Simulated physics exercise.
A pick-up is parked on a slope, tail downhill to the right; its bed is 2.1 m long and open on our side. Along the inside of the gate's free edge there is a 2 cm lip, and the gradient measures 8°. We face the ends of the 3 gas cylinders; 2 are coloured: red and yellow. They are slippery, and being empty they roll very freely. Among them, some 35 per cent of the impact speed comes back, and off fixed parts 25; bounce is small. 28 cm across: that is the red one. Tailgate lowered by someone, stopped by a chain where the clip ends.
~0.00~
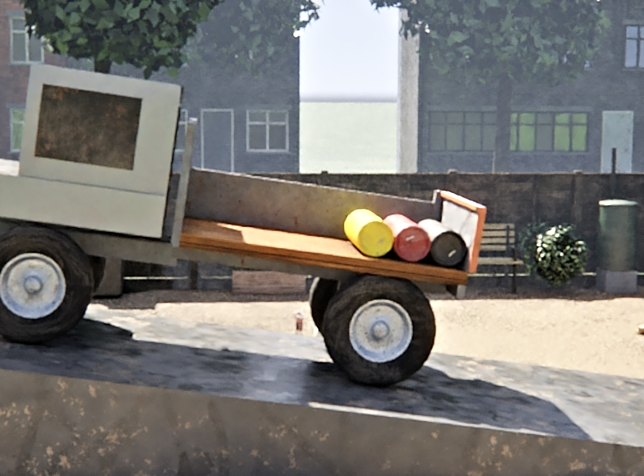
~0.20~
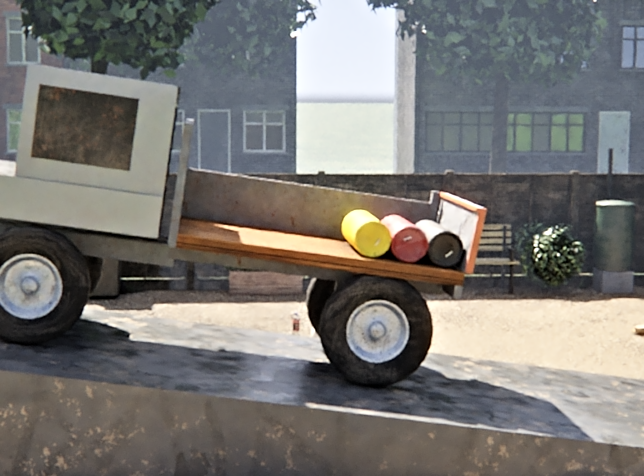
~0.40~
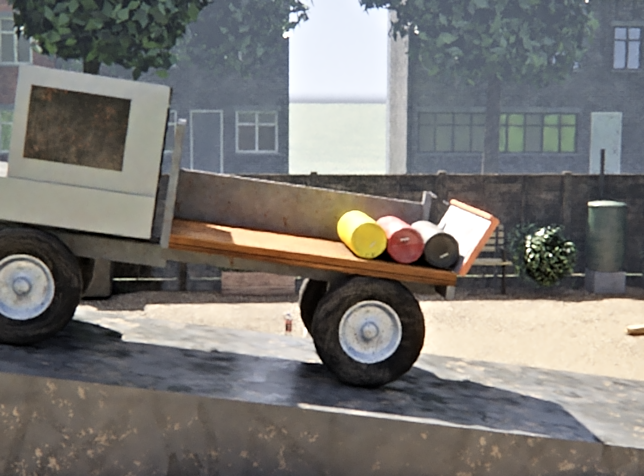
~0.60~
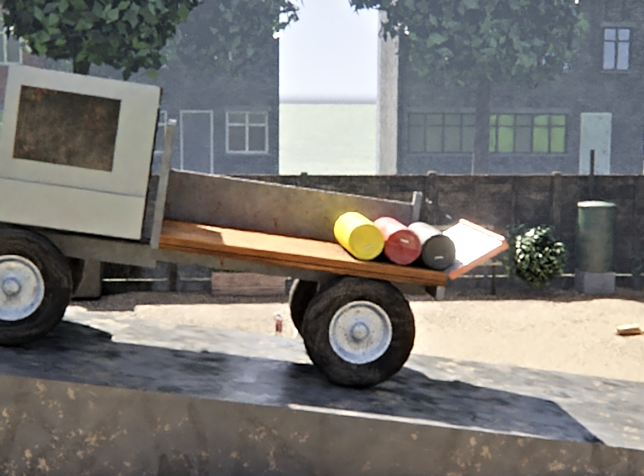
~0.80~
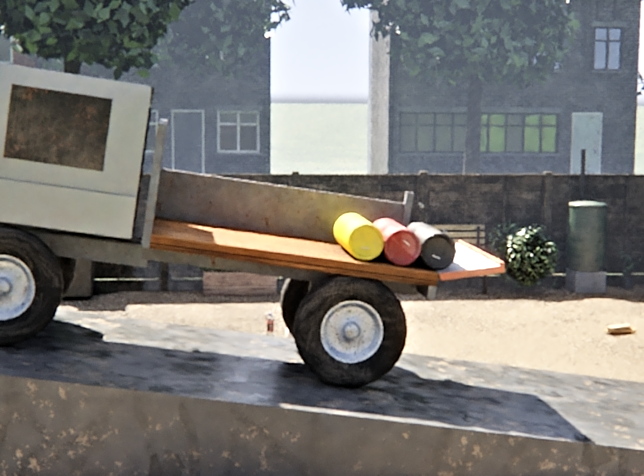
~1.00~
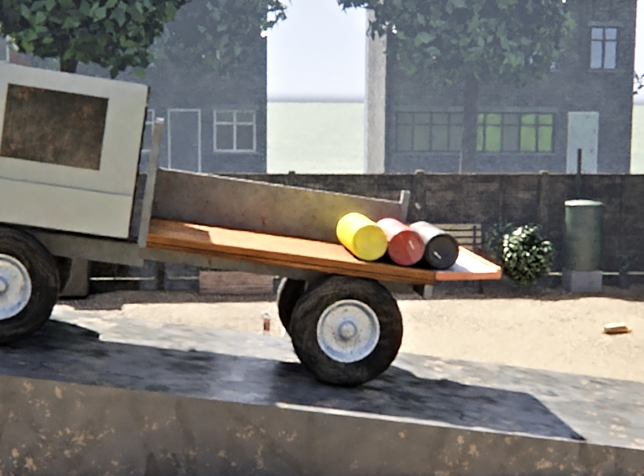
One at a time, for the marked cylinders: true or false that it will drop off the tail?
Red cylinder: False. Yellow: False.
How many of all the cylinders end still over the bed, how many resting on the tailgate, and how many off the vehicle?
1, 2, 0.
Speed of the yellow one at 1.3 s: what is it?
Around 0.4 m/s.
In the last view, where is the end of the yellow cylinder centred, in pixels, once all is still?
I'd say somewhere close to (417, 249).
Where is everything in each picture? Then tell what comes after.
Red (412, 244), yellow (376, 239); gate 82° above level, tip at (482, 210); 3 of the 3 make up the bottom layer on the bed, in the first picture.
Red (410, 244), yellow (373, 239); gate 79° above level, tip at (482, 211), in the second picture.
Red (406, 245), yellow (369, 240); gate 58° above level, tip at (495, 221), in the third picture.
Red (403, 247), yellow (366, 242); gate 30° above level, tip at (505, 245), in the fourth picture.
Red (403, 247), yellow (366, 242); gate 7° above level, tip at (502, 269), in the fifth picture.
Red (406, 248), yellow (370, 243); gate 1° above level, tip at (498, 275), in the sixth picture.
By 1.3 s, red is on the bed, 10 cm short of the hinge, rolling right; yellow is on the bed, 40 cm short of the hinge, rolling right; 0 out so far.
By 1.5 s, red is on the bed, 5 cm short of the hinge, rolling right; yellow is on the bed, 30 cm short of the hinge, rolling right; 0 out so far.
By 1.9 s, red is on the gate, 10 cm past the hinge, rolling right; yellow is on the bed, 15 cm short of the hinge, rolling right; 0 out so far.
Finally (2.2 s), red is on the gate, 15 cm past the hinge; yellow is on the bed, 15 cm short of the hinge; 0 out so far.
